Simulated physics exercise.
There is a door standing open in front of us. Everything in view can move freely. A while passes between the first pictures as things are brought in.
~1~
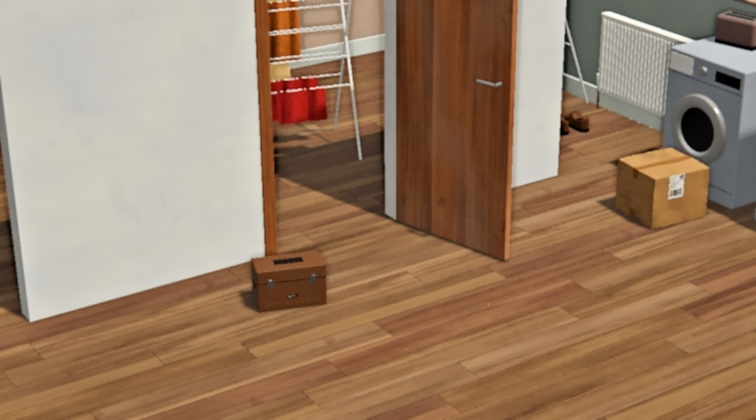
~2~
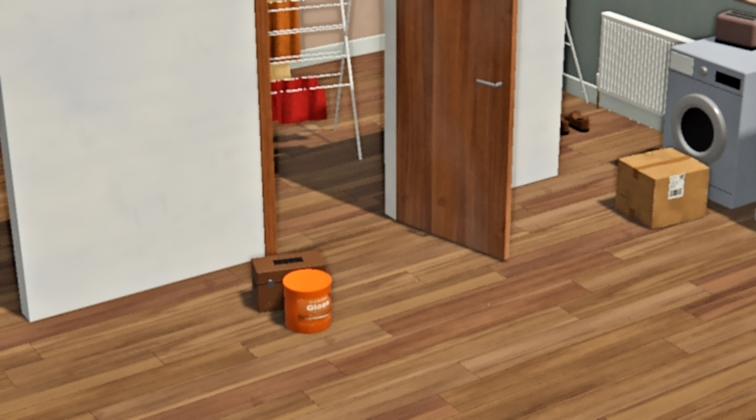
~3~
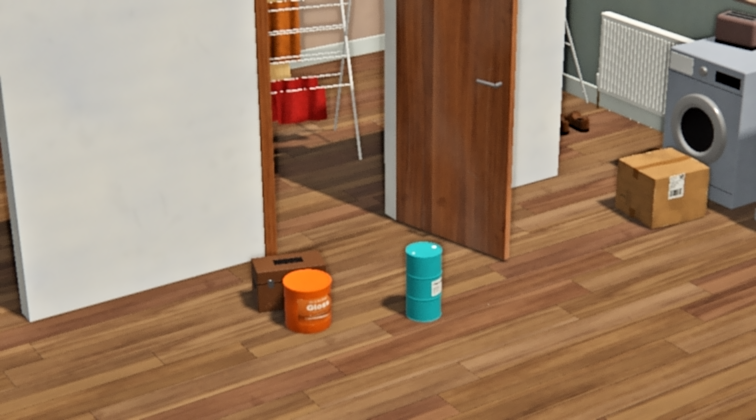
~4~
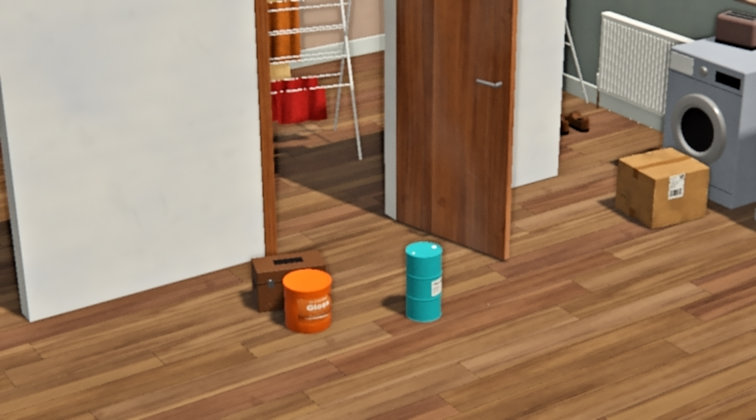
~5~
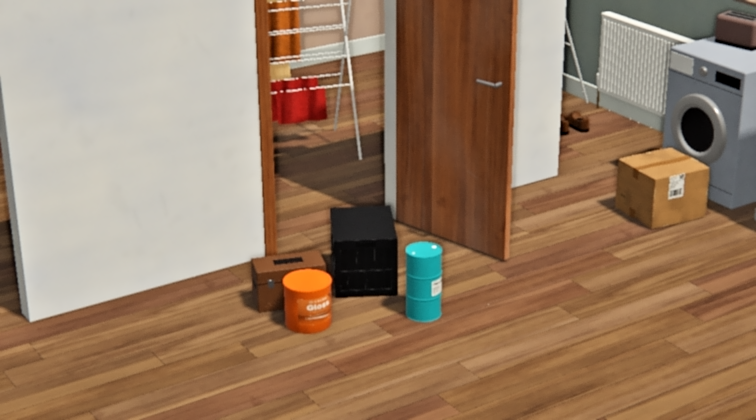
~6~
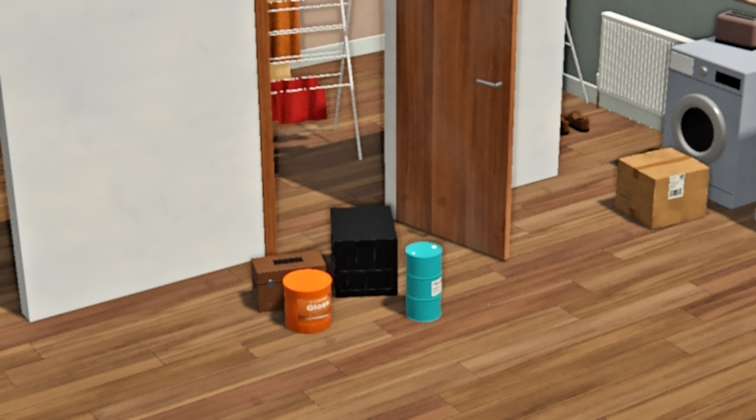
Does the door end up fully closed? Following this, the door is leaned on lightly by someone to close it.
No.
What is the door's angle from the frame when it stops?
Around 50 degrees.
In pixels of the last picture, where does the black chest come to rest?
Around (352, 250).
Then, 0.60 s past the last view, door 83° open.
Then, 1.00 s past the last view, door 55° open; black chest displaced a little near (359, 251).
Finally, door 51° open; all 4 still in place. Final places as the last picture's camera would see them, black chest near (352, 250).
